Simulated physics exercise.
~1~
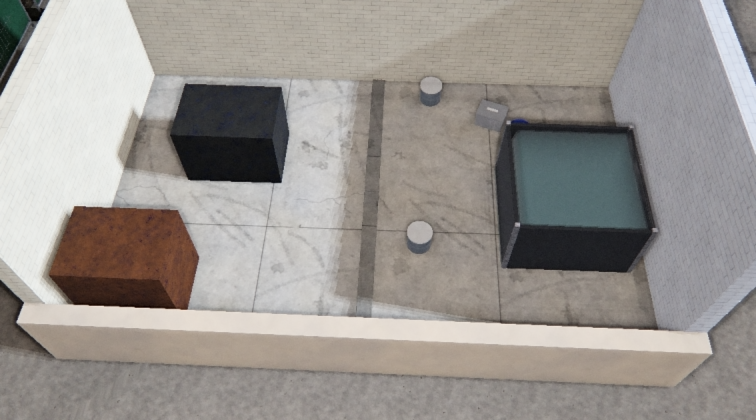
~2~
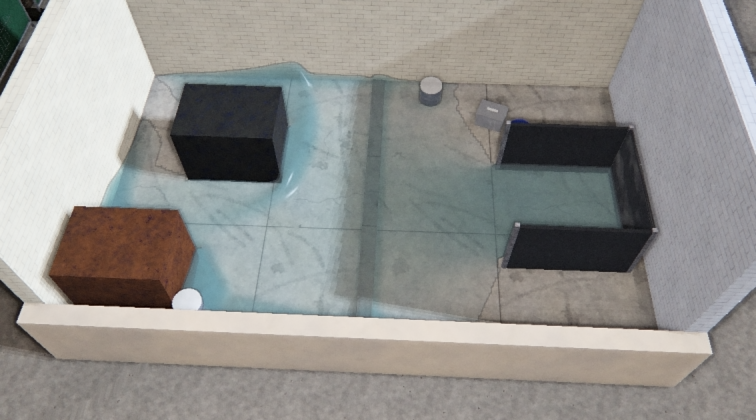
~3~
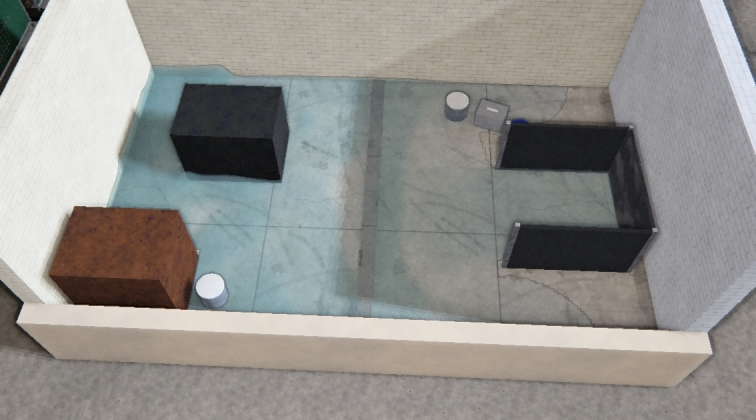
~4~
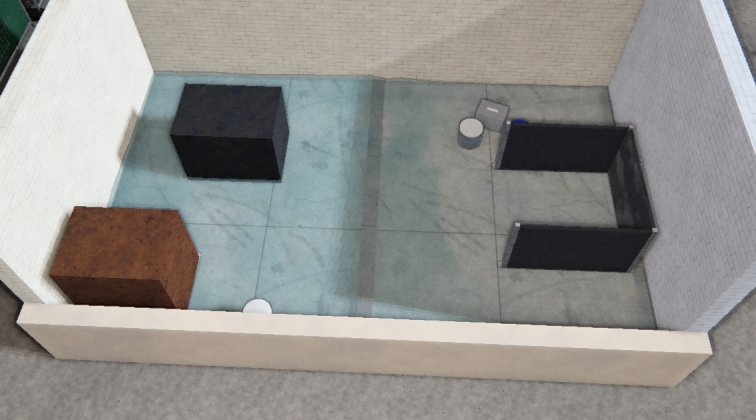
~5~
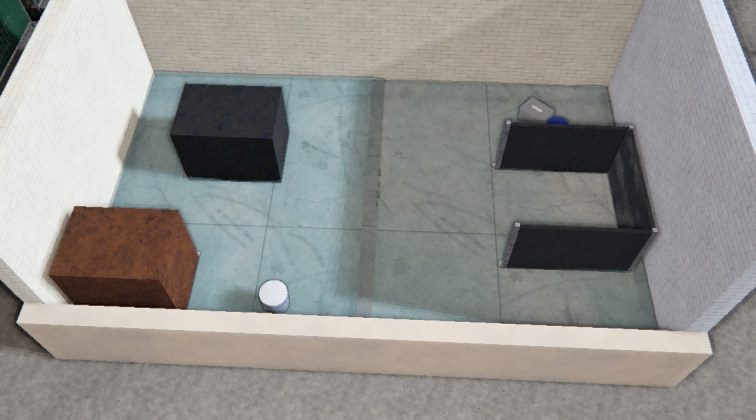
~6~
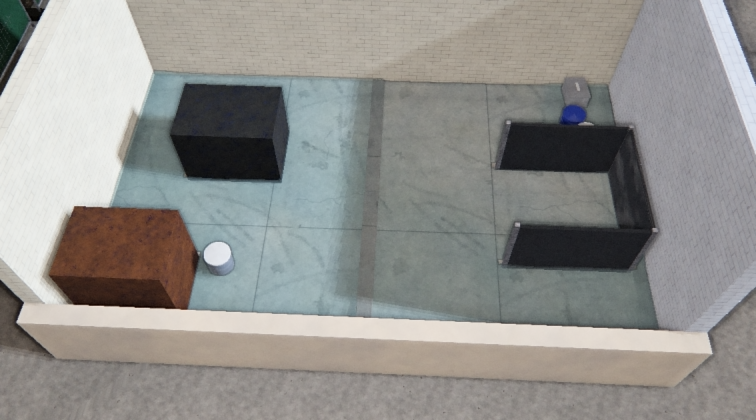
Water bursts from a dark-framed tank at the right of a walled, tiled yard, seen from above, with a black block and a rusty brown box on the left. The pale blue flood spreads left past the low kerb, sweeping the nearer grey pail across to the brown box. It settles into a shallow sheet while that pail drifts right along the near wall and the far pail slides toward the tank, then drops from sight. A grey tote and a small blue pail shift right behind the tank, and the near pail ends beside the brown box.
